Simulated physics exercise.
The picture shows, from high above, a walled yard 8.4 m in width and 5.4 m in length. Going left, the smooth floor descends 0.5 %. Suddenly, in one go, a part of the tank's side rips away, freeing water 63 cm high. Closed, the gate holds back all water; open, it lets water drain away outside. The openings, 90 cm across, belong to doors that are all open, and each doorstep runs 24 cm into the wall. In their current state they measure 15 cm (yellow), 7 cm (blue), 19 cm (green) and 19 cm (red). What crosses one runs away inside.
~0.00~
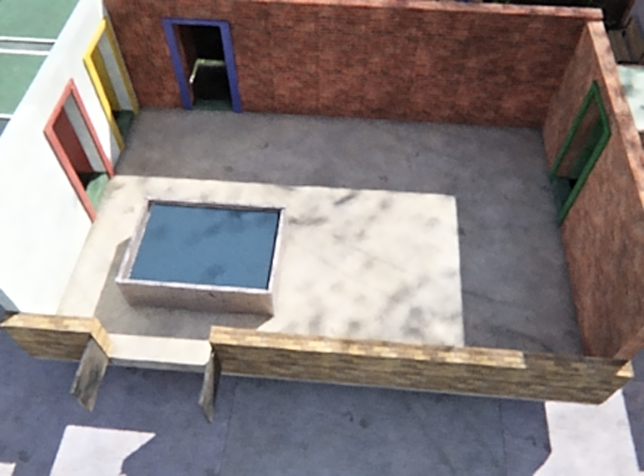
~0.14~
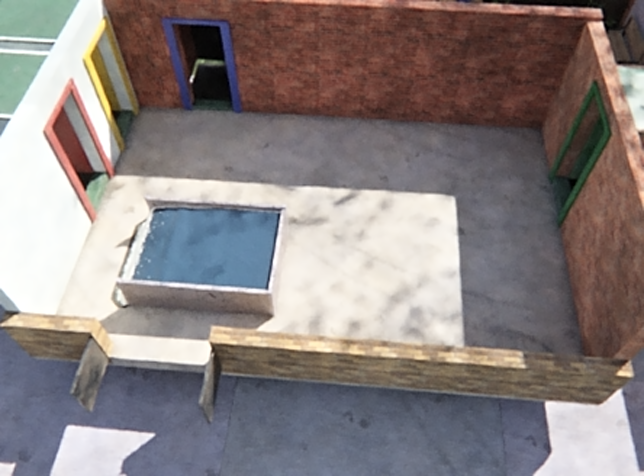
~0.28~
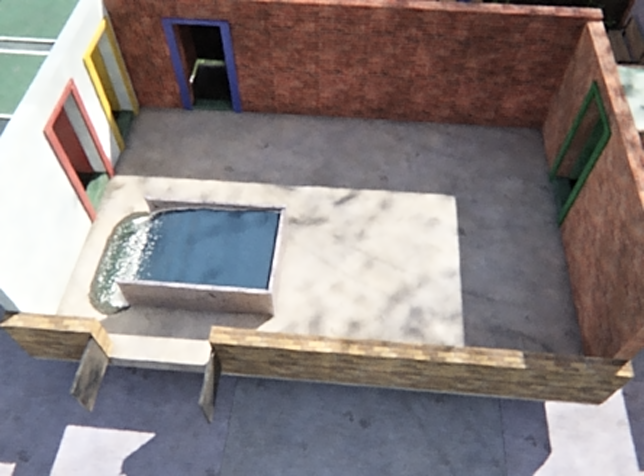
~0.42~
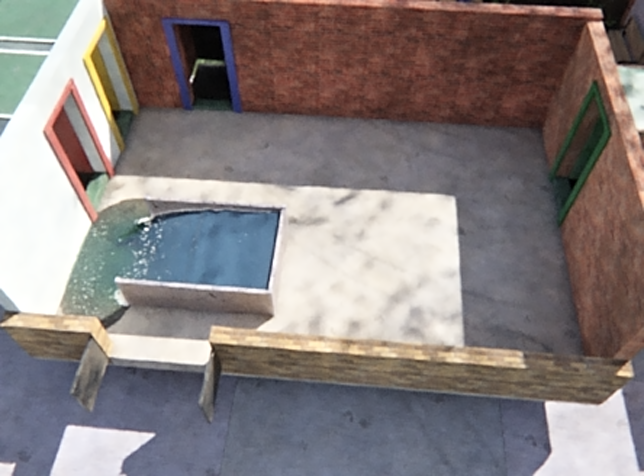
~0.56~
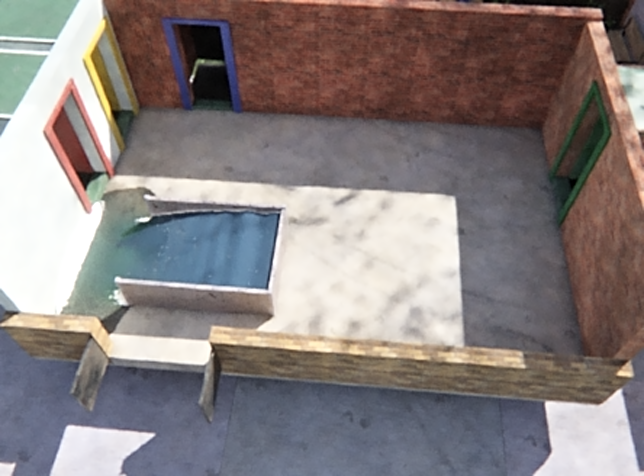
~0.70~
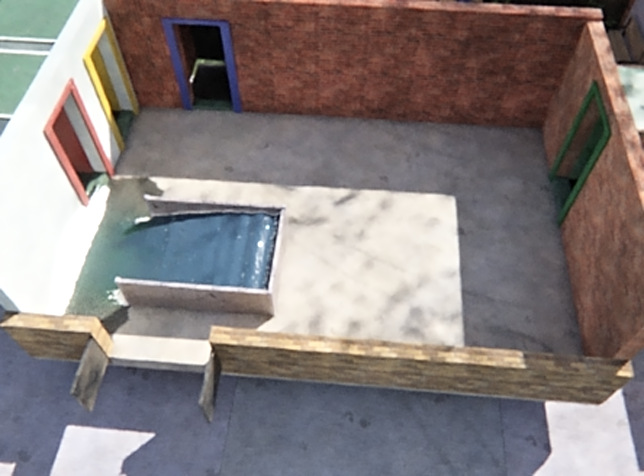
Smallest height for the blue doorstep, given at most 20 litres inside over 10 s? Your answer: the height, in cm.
About 13.5 cm.
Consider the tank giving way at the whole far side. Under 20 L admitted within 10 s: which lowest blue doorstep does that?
Near 27 cm.
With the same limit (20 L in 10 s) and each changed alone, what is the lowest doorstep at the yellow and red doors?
You'd want about 13.0 centimetres at yellow and about 20 centimetres at red.
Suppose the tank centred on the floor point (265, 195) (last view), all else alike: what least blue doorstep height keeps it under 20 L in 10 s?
You'd need some 7.5 cm.
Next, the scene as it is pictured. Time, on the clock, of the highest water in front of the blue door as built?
At about 3.0 s.
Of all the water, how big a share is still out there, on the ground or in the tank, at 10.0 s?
Around 82 per cent of the water.
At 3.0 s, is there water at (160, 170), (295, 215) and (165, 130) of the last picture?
In order: Soaked, untouched, soaked.
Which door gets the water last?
It's the green one.
After 1.4 s water covers 10 % of the floor, deepest (56 cm) near (51, 327); it has not reached the blue door.
After 3.0 s water covers 30 % of the floor, deepest (32 cm) near (47, 337); 17 cm at the blue door, 16 litres in over its 7 cm doorstep.
After 10.0 s water covers 95 % of the floor, deepest (10 cm) near (47, 337); 5 cm at the blue door, 98 litres in over its 7 cm doorstep.
At the blue door as built, the water arrived by 2.2 s and peaked near 17 cm at 3.0 s.
Run again over the same 10 s with other heights there, 32 litres in over 12 cm, 7 litres over 16 cm. The limit of 20 litres is kept from about 13.5 cm up.
